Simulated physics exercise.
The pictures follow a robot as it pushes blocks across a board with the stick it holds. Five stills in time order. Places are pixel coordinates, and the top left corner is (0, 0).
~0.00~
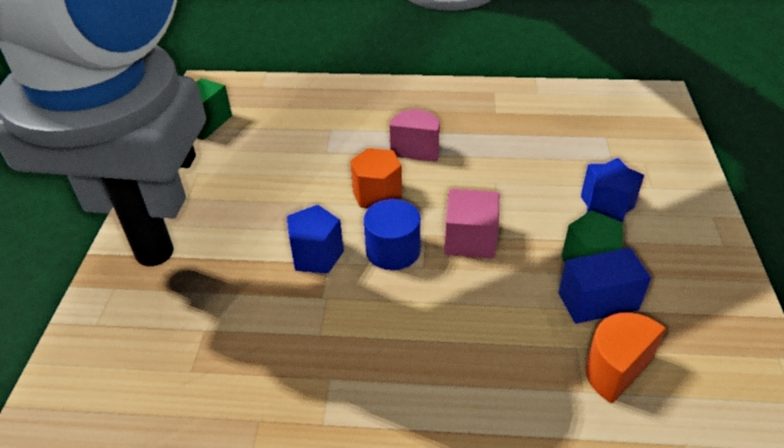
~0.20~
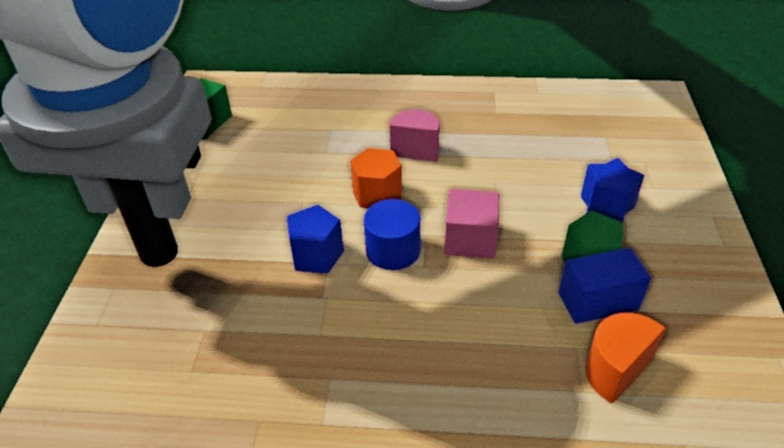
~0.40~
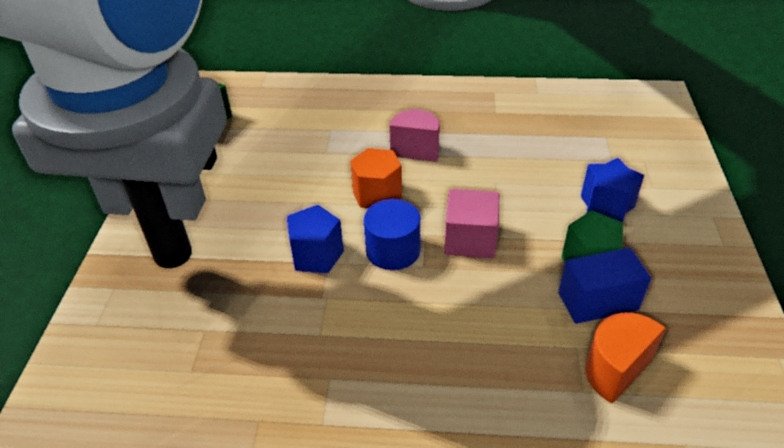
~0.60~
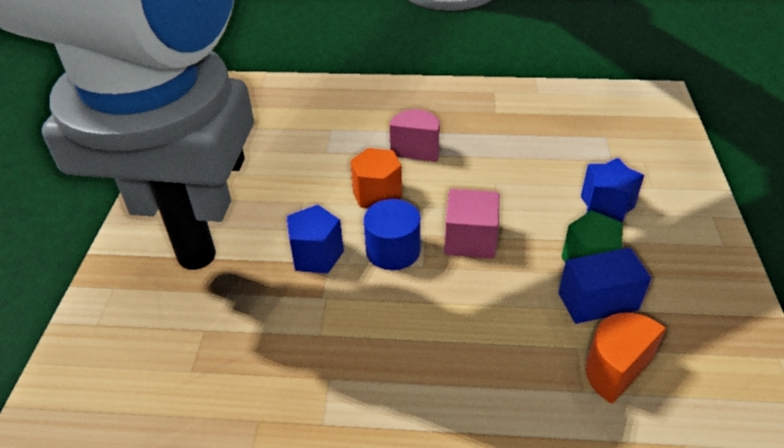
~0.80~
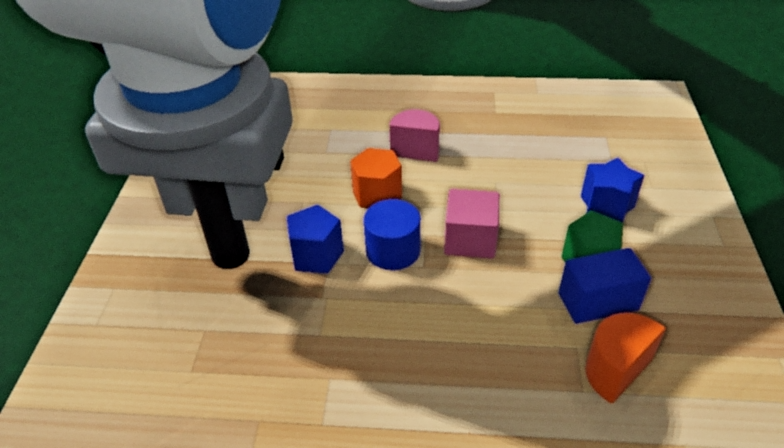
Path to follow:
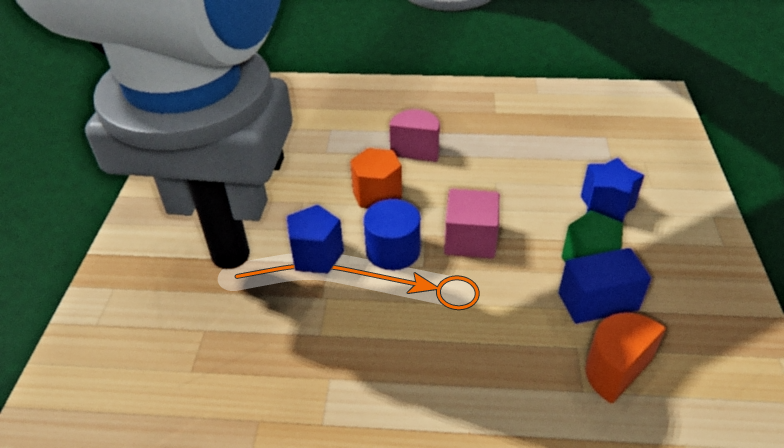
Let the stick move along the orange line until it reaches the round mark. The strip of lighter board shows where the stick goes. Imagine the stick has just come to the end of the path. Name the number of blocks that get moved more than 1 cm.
There will be two blocks that move more than 1 cm.
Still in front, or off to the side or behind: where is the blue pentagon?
Slipped loose.
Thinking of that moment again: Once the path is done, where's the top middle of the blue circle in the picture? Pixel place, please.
It should be at about (417, 210).
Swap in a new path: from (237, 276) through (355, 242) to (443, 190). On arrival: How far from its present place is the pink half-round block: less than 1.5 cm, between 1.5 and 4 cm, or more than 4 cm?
Distance: Less than 1.5 cm.
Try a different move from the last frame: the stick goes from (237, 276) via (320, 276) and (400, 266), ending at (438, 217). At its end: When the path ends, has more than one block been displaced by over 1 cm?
Going by the path, yes.
Path on the board, from (237, 276) through (348, 270) to (458, 292).
On the path given first. One third of the way, stick (310, 247); blue pentagon (343, 214), turned 25° anticlockwise.
Two thirds of the way, stick (384, 258); blue pentagon (360, 208), turned 60° anticlockwise; blue circle (417, 210).
At the end, stick (459, 273); blue pentagon (360, 208), turned 60° anticlockwise; blue circle (417, 210); pink square block in place.
